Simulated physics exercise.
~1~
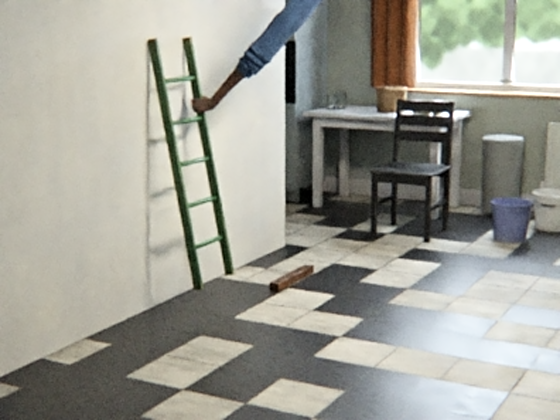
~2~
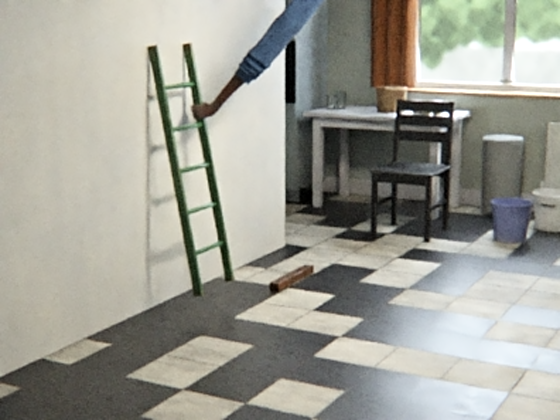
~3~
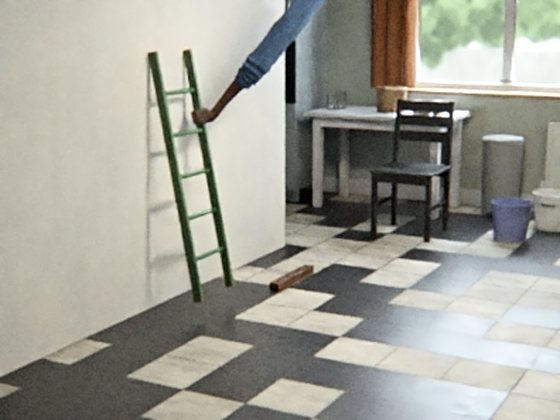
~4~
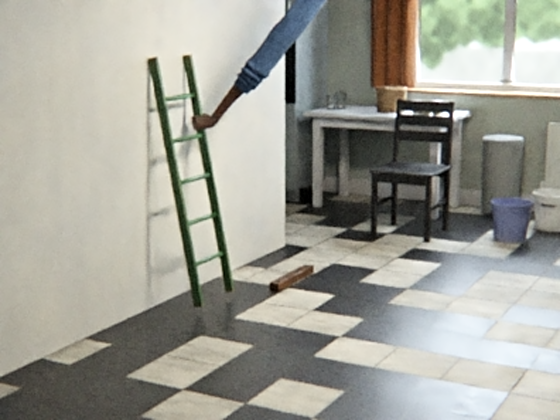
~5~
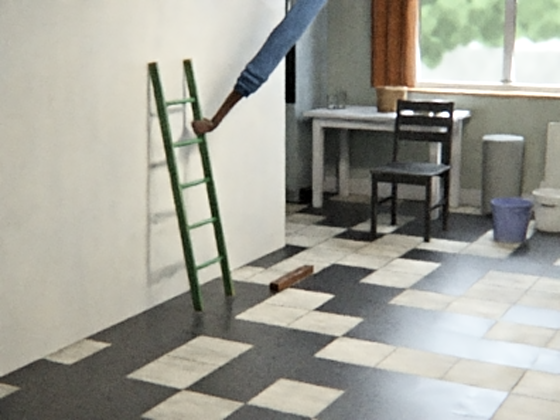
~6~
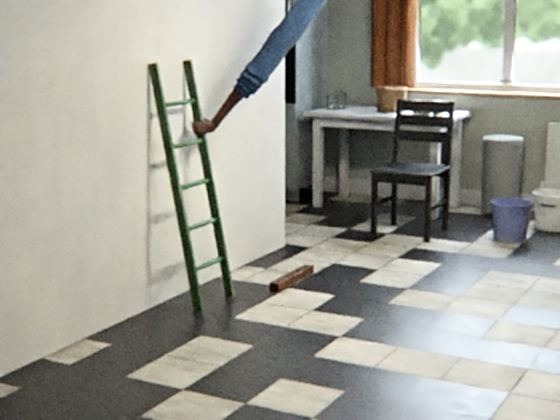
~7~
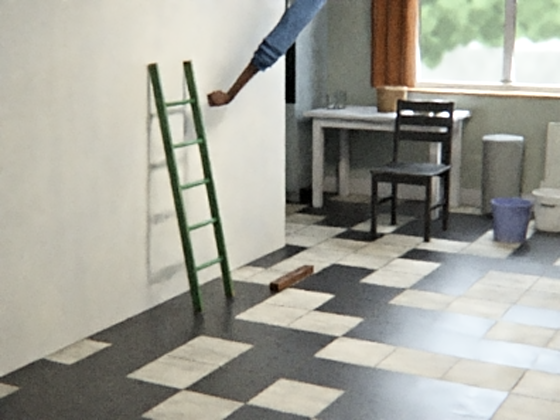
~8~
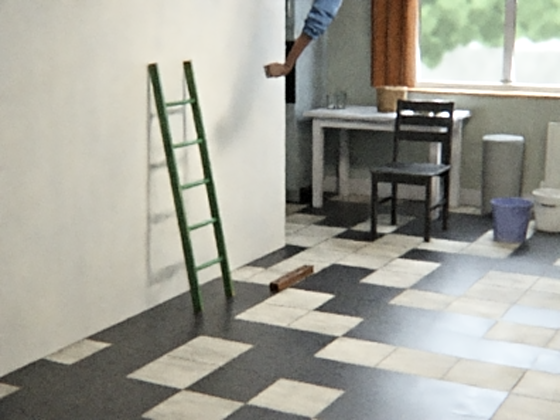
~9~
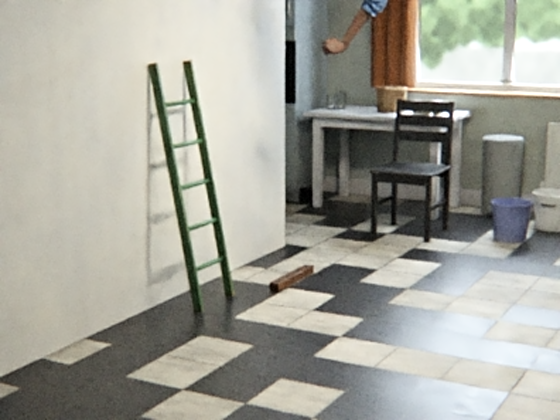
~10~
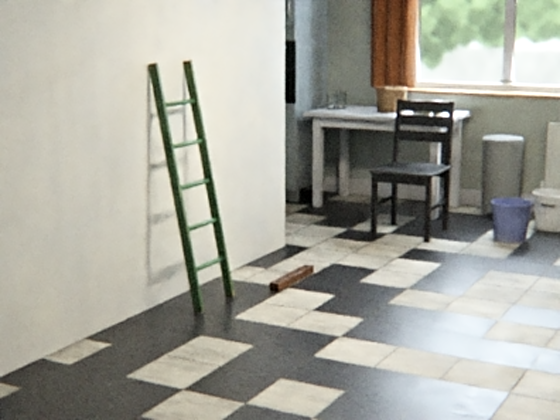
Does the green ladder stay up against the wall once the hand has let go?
Yes, the green ladder stays up. It is still leaning against the wall after the hand has gone.
